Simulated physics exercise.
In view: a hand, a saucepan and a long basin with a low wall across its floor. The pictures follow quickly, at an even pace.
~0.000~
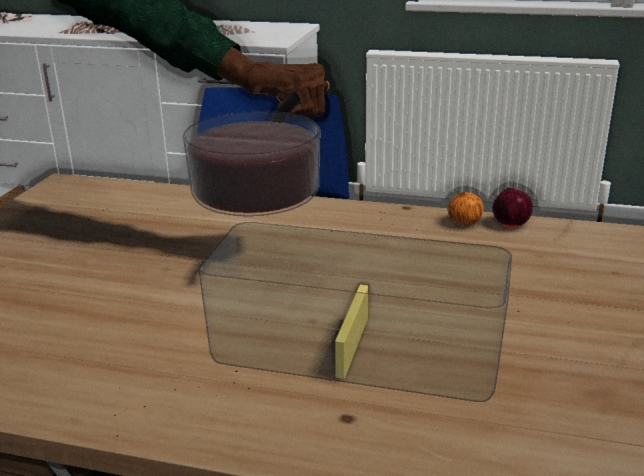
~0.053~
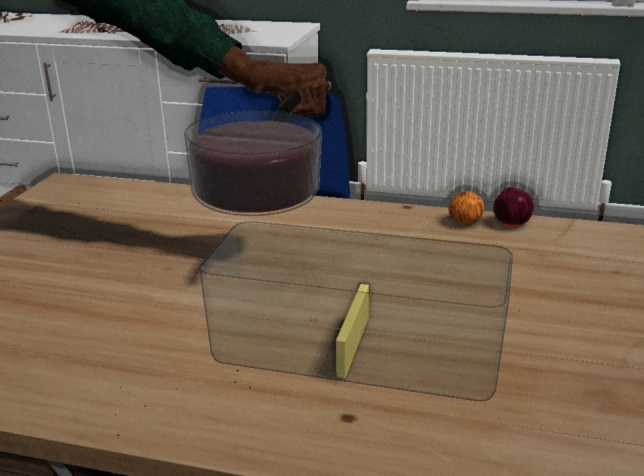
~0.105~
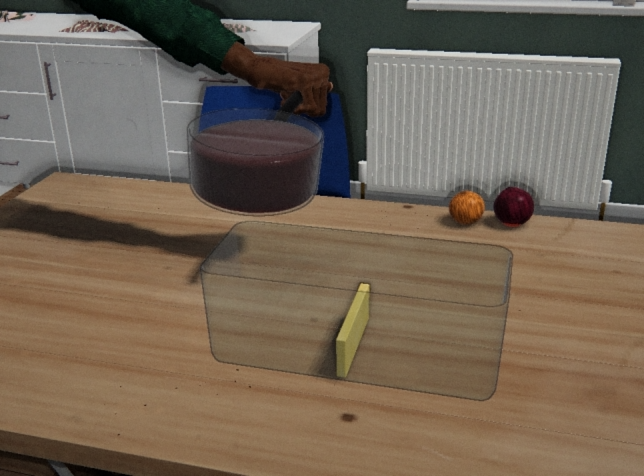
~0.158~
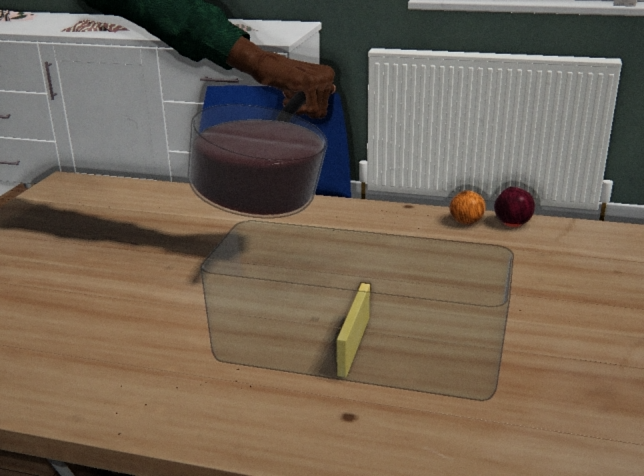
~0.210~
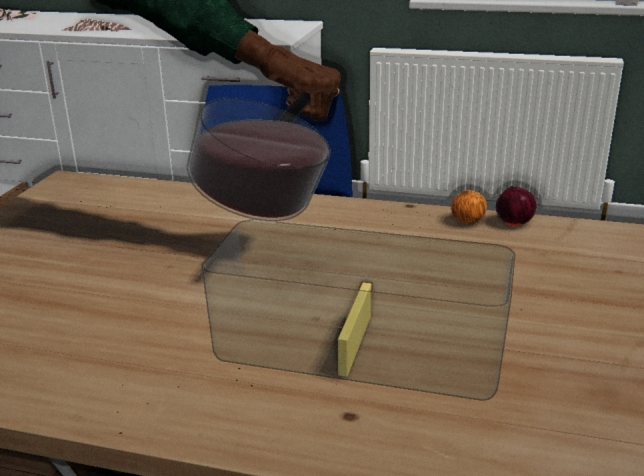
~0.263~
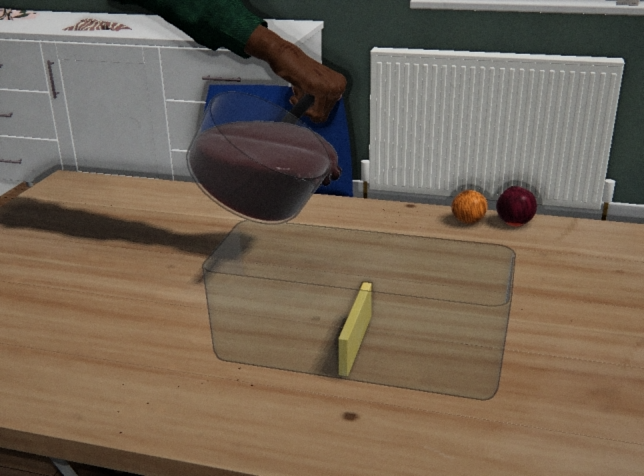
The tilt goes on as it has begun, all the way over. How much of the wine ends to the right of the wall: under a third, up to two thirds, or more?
The share right of the wall is between a third and two thirds.
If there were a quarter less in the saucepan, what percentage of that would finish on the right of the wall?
About 50 per cent.
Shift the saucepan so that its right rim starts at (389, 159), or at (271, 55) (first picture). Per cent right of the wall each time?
Near 90 % and 35 %.
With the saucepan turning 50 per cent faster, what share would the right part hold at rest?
It comes to 45 per cent or so.
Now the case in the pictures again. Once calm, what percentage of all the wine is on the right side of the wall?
Close to 60 per cent.
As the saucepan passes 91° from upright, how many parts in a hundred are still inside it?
Near 25 %.
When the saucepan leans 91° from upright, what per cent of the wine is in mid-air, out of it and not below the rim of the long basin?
It comes to 35 per cent or so.
A moment on, the saucepan is tipped on its side and 27 per cent is still to pour, 5 is left of the wall and 35 right of it.
Next, the saucepan is tipped right over and 6 per cent is still to pour, 30 is left of the wall and 60 right of it.
Then the saucepan is tipped right over and 1 per cent is still to pour, 38 is left of the wall and 60 right of it.
Later the saucepan is tipped right over and 0 per cent is still to pour, 39 is left of the wall and 60 right of it.
In the end 39 per cent lies left of the wall, 60 right of it and 1 outside.
